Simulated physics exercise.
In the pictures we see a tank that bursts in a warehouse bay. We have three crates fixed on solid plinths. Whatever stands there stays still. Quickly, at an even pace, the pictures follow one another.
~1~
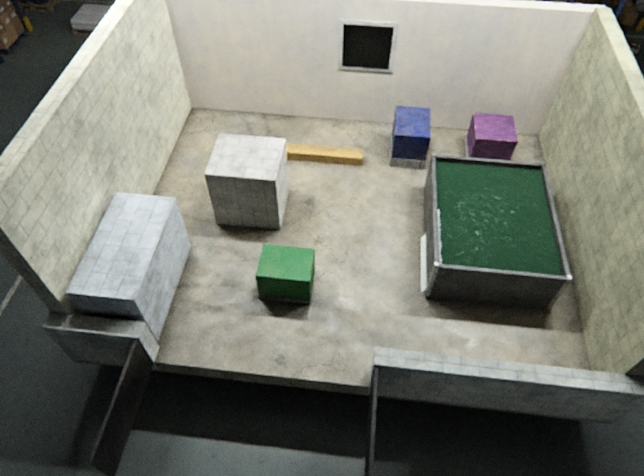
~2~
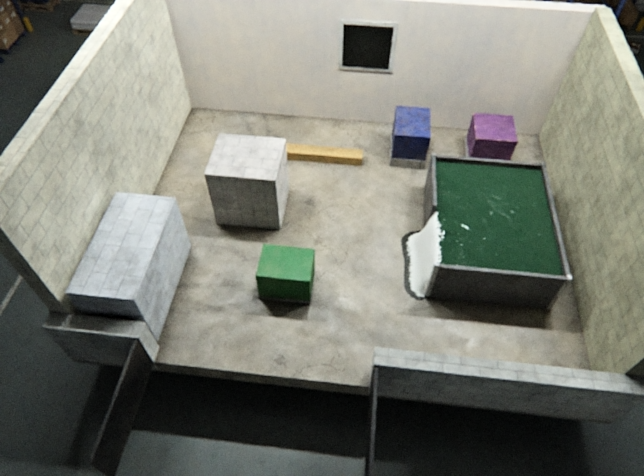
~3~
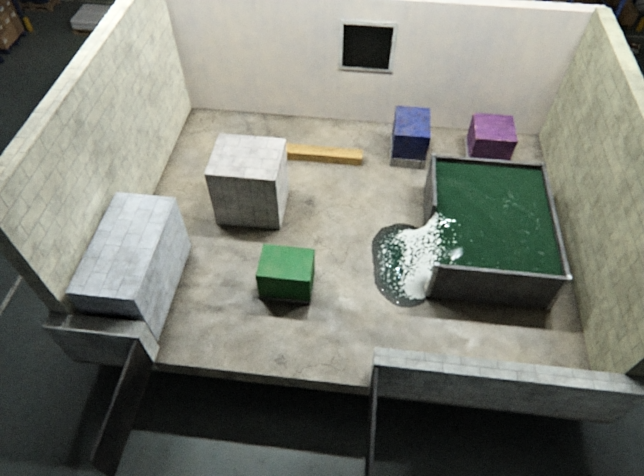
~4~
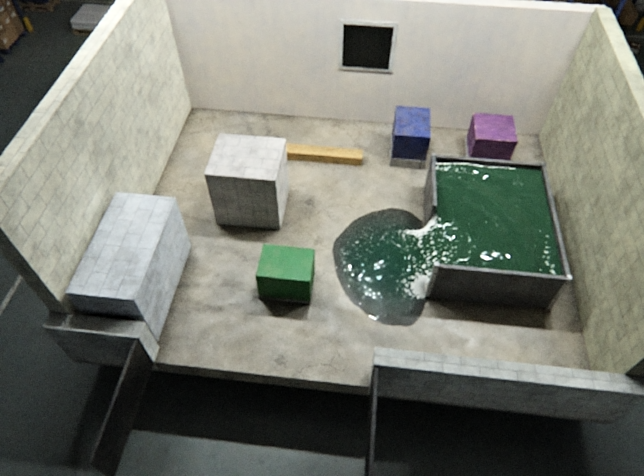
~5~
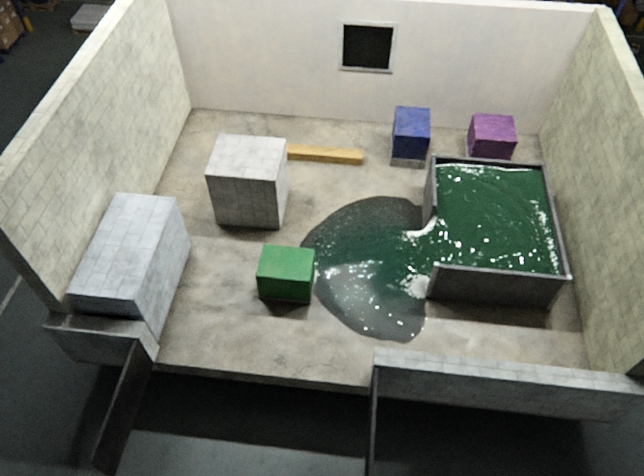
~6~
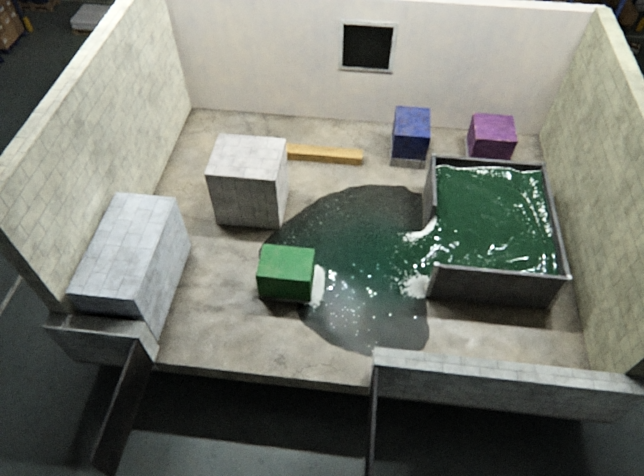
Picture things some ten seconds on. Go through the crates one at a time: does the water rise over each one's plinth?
One at a time: The green crate - water gets over; the purple crate - water stays below; the blue crate - water stays below.
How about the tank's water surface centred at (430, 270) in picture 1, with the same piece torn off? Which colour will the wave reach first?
I'd go with the green-painted one.
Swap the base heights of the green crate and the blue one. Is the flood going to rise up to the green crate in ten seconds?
Then: The green crate is reached.
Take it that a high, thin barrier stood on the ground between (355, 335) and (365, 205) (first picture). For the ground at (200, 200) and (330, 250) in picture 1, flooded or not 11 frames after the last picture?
In order, I'd call them bare and bare.
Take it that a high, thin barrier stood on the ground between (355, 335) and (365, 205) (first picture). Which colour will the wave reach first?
It's the blue one.
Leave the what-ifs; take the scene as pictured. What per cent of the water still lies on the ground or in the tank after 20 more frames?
82 in a hundred.
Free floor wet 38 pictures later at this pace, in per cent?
It comes to roughly 75 in a hundred.
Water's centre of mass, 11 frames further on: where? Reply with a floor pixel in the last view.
Roughly (400, 244).
A moment on, water covers 35 % of the floor; the green crate water round its plinth, the purple crate not reached, the blue crate water round its plinth.
Next, water covers 45 % of the floor; the green crate water round its plinth, the purple crate not reached, the blue crate water round its plinth.
Then, water covers 60 % of the floor; the green crate water round its plinth, the purple crate not reached, the blue crate water round its plinth.
Later, water covers 75 % of the floor; the green crate water round its plinth, the purple crate water round its plinth, the blue crate water round its plinth.
In the end, water covers 85 % of the floor; the green crate was topped, the purple crate stayed above the water, the blue crate stayed above the water.
